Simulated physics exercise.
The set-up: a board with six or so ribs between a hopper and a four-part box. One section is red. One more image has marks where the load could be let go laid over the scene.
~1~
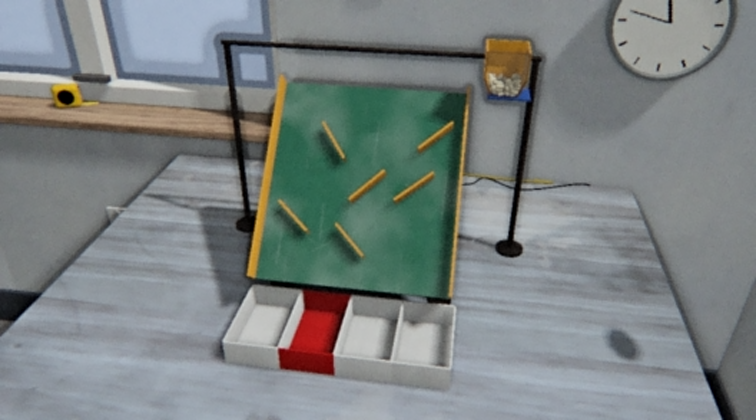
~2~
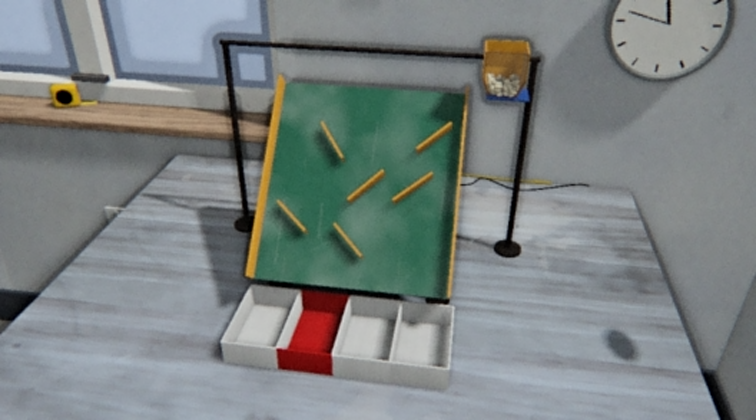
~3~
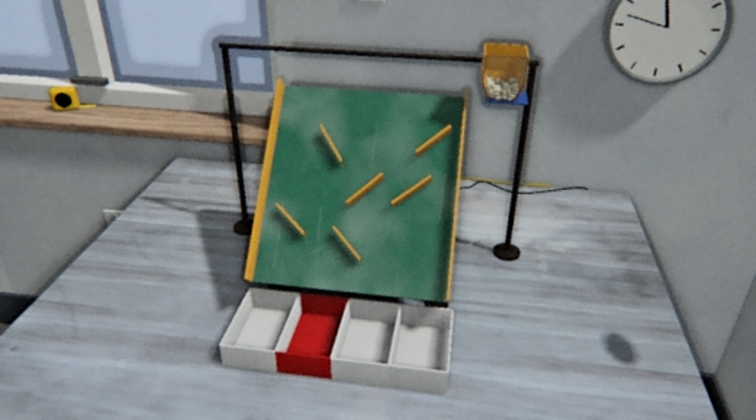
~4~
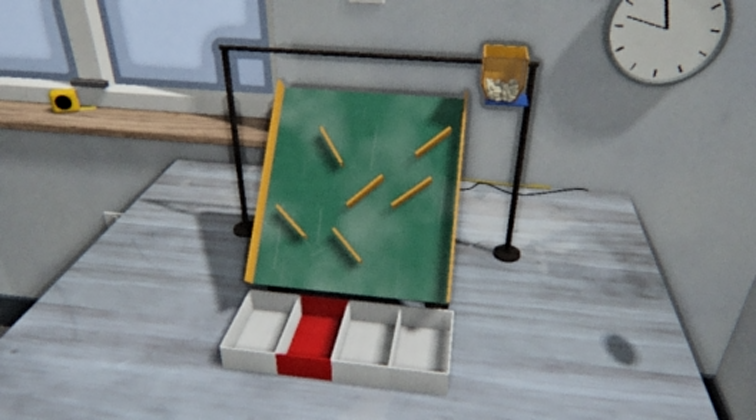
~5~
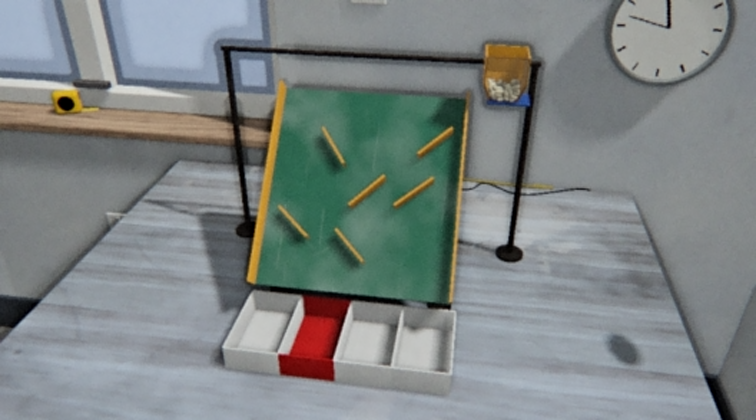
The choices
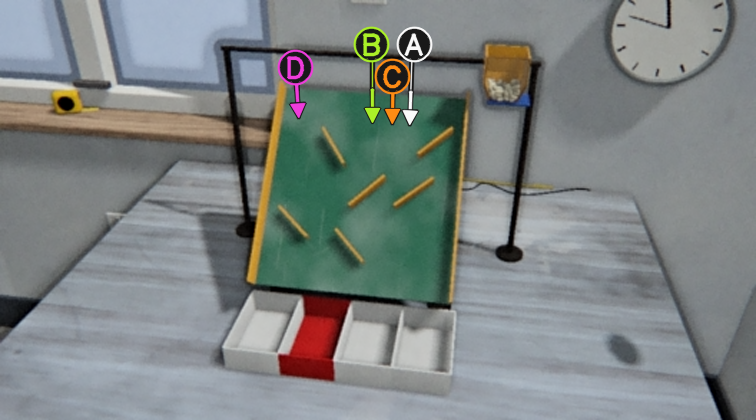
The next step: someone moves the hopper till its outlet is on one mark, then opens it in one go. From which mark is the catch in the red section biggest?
B works best here.
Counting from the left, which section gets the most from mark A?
It is the third one.
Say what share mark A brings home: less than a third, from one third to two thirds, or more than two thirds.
Less than a third.
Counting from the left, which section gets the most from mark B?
The second from the left.
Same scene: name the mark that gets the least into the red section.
Mark A.
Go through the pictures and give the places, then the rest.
The first frame shows hopper (501, 83), white beans, door shut.
The second frame shows ribs (322, 122) to (342, 158), (417, 148) to (452, 122).
The third frame shows ribs (347, 202) to (382, 173), (392, 203) to (431, 176).
The fourth frame shows ribs (276, 205) to (304, 235), (333, 228) to (360, 261).
The fifth frame shows red section (307, 366), number 2 of 4 from the left.
On the marked copy, mark A meets the board at (409, 119); mark B meets the board at (372, 117); mark C meets the board at (392, 118); mark D meets the board at (298, 112).
If A is chosen, about a tenth in the red section, almost all in other sections.
If B is chosen, roughly two thirds in the red section, roughly a quarter in other sections.
If C is chosen, roughly a third in the red section, roughly two thirds in other sections.
If D is chosen, roughly a third in the red section, roughly two thirds in other sections, just a few outside the box.
